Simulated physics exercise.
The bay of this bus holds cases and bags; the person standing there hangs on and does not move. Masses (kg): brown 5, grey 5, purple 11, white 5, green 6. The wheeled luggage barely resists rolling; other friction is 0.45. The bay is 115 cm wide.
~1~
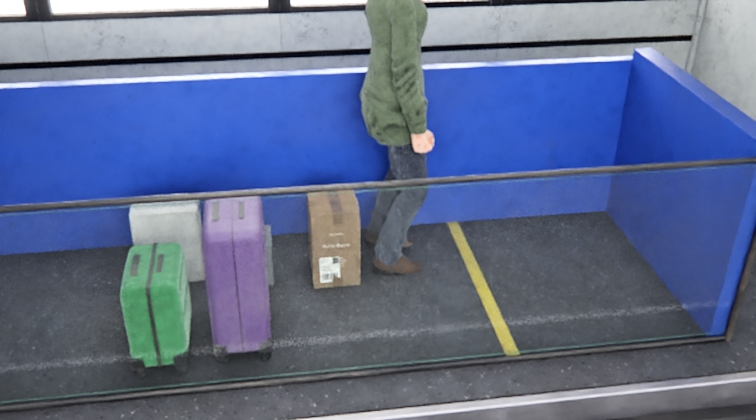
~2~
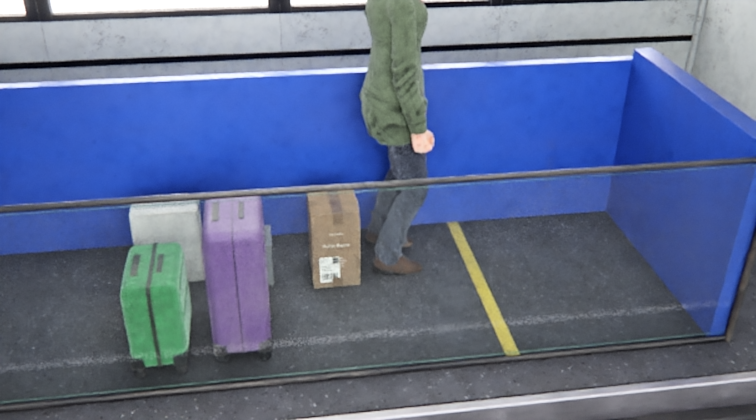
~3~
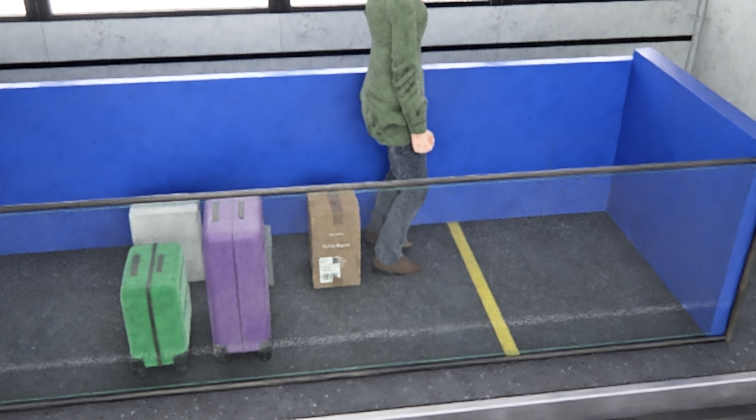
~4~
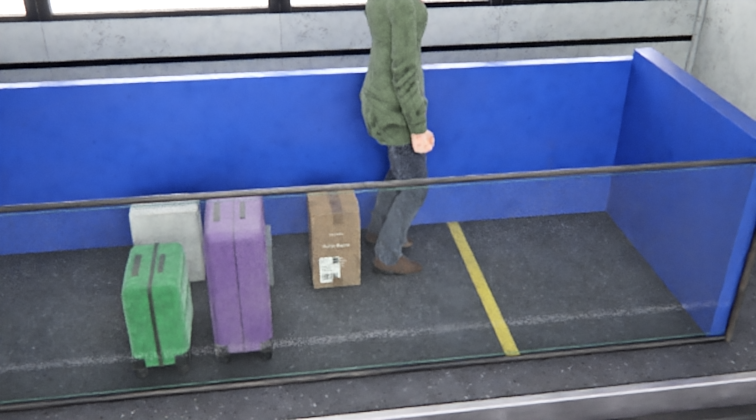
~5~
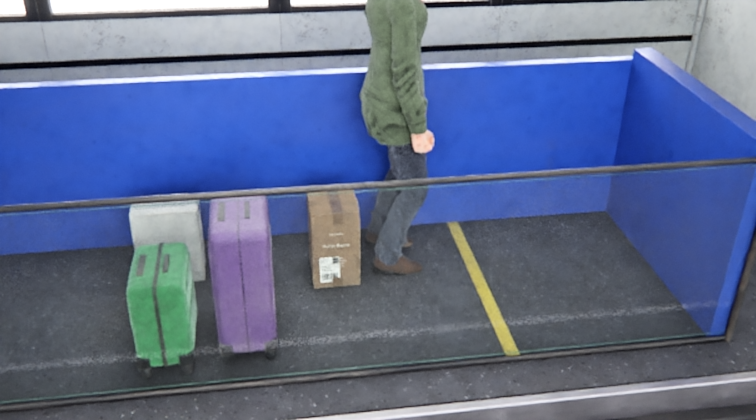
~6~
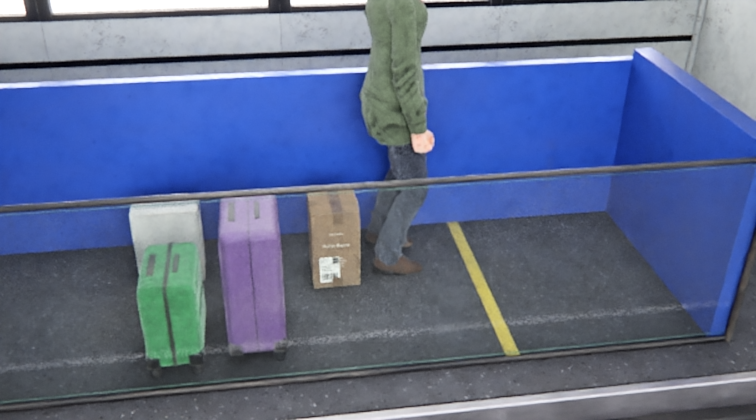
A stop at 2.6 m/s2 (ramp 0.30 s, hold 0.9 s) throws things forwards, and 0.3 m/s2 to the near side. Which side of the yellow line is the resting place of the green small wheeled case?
This time the green small wheeled case crosses the yellow line.
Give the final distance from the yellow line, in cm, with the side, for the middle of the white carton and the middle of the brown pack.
White carton 150 short, brown pack 70 short.
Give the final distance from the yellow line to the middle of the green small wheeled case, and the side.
Some 45 cm past it.
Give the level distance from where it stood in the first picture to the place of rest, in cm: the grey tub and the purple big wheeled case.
About: Grey tub 0, purple big wheeled case 190.
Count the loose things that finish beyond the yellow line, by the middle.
The count is 2.
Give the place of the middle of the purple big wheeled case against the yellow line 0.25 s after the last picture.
Some 90 cm short of it.
Then, 0.25 s after the last picture the green small wheeled case is 123 cm short of the yellow line, tilted 0°, near (221, 307) in the last picture's view.
Then, 0.65 s after the last picture the green small wheeled case is 66 cm short of the yellow line, tilted 0°, near (357, 299) in the last picture's view; the brown pack 70 cm short of the yellow line, tilted 0°.
Then, 1.15 s after the last picture the green small wheeled case is 41 cm past the yellow line, tilted 0°, near (587, 271) in the last picture's view; the brown pack 70 cm short of the yellow line, tilted 0°.
At rest, brown pack stops short of the yellow line; grey tub stops short of the yellow line; purple big wheeled case crosses the yellow line; white carton stops short of the yellow line; green small wheeled case crosses the yellow line.
